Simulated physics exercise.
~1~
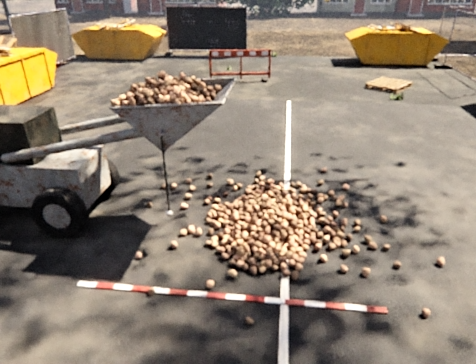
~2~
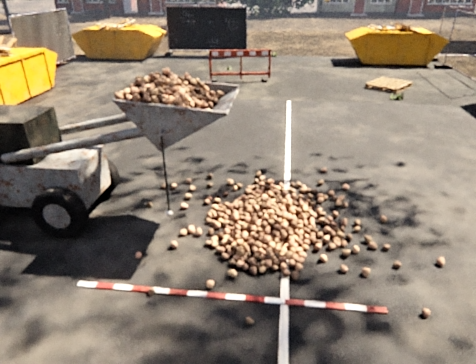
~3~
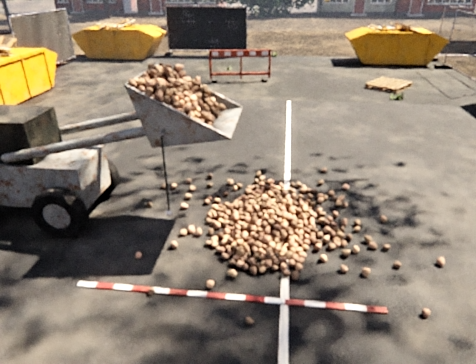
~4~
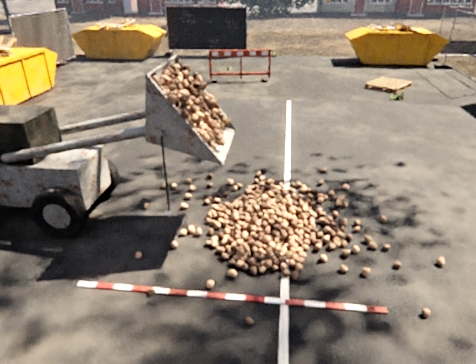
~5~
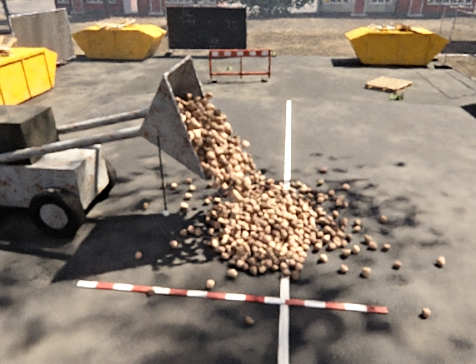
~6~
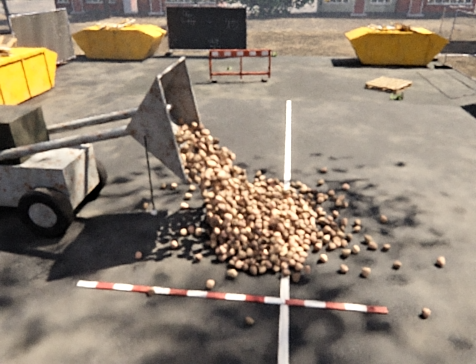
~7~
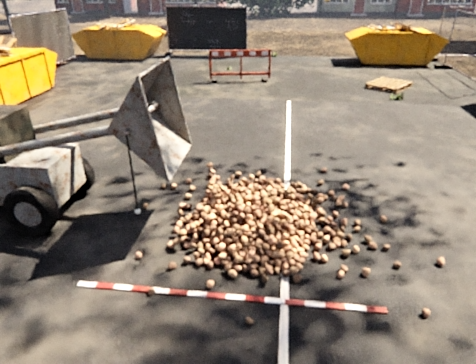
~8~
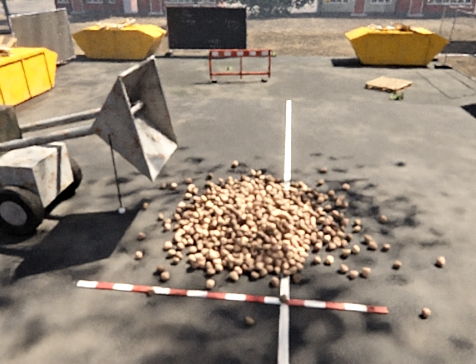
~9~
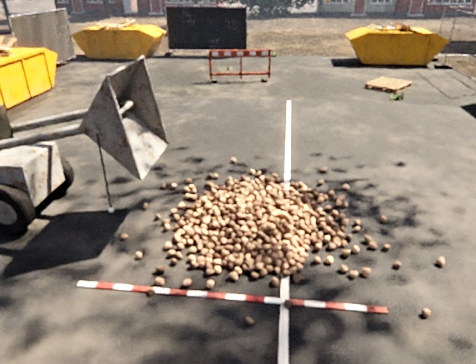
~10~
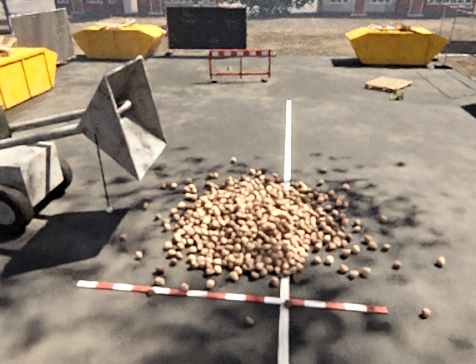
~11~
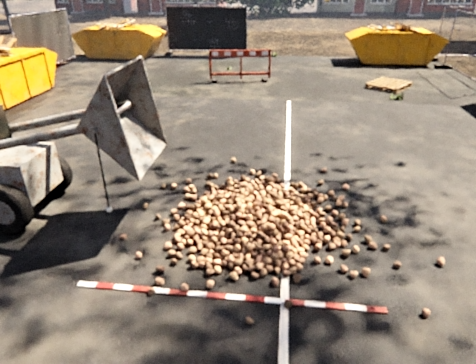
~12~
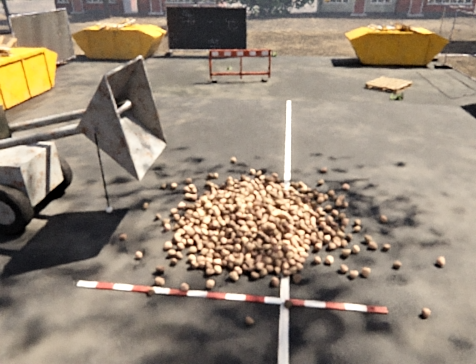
A loader tips its bucket, pours brown cobbles onto a pile, backs left and stops.
